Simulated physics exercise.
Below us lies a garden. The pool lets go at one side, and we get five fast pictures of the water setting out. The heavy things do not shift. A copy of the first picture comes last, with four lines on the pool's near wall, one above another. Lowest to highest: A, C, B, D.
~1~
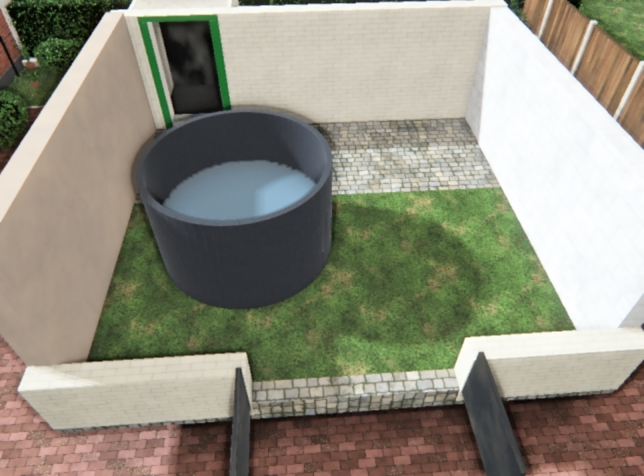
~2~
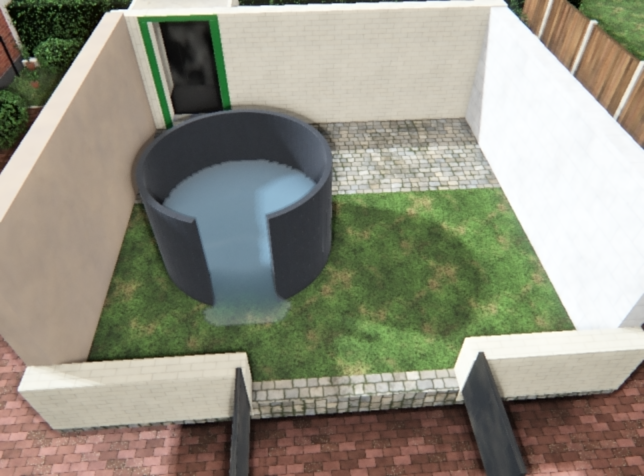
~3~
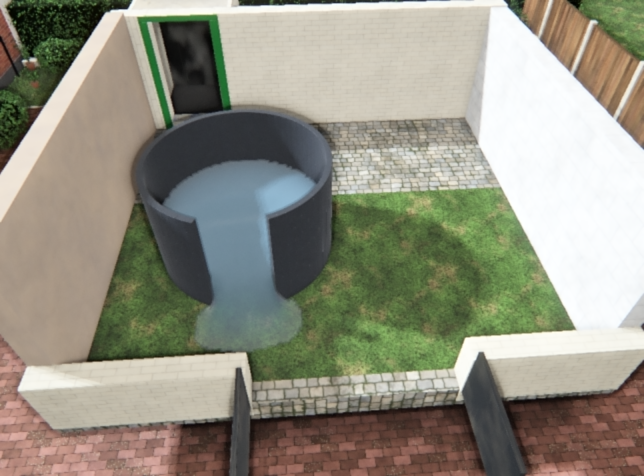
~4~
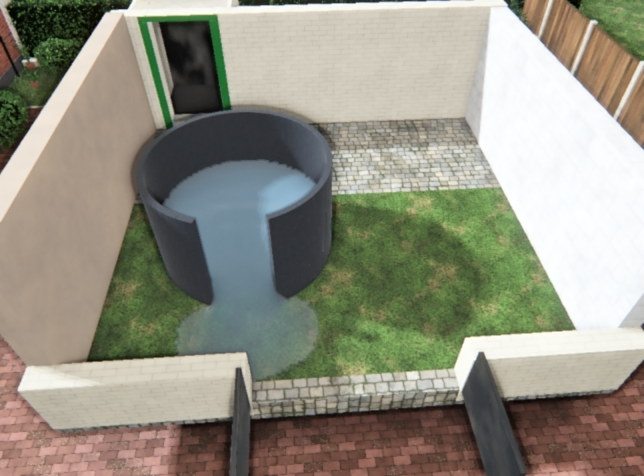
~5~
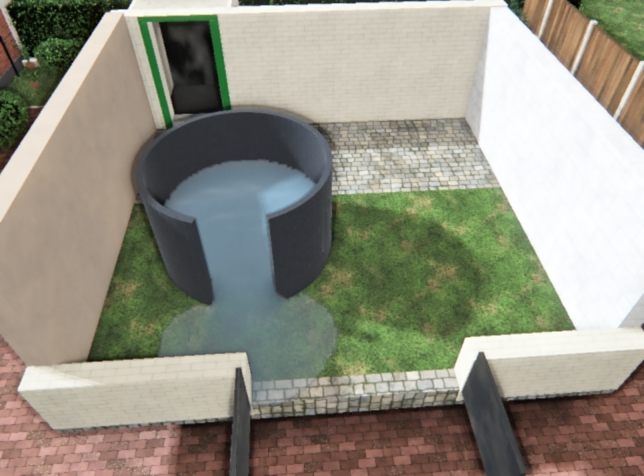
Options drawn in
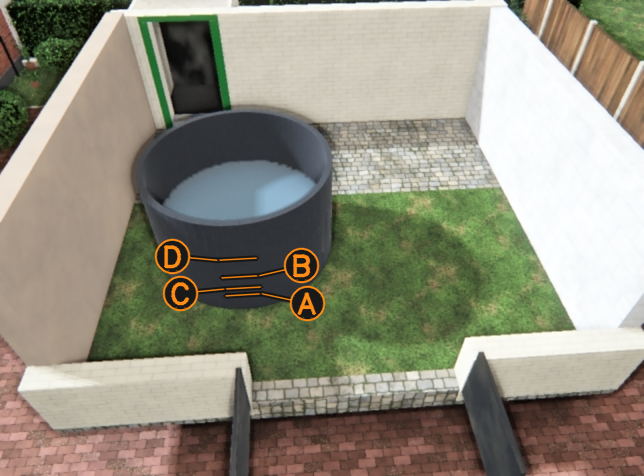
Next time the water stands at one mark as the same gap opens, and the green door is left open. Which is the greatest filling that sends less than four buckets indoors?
The limit is D.
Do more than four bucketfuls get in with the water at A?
No.
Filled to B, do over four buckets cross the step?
No, that is safe.
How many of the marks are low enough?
All of the four.
In orange, A at (243, 294); B at (240, 276); C at (242, 288); D at (237, 259); from the bottom up A, C, B, D.
With A, nothing gets over.
With B, nothing gets over.
With C, nothing gets over.
With D, a bucket or two gets in.
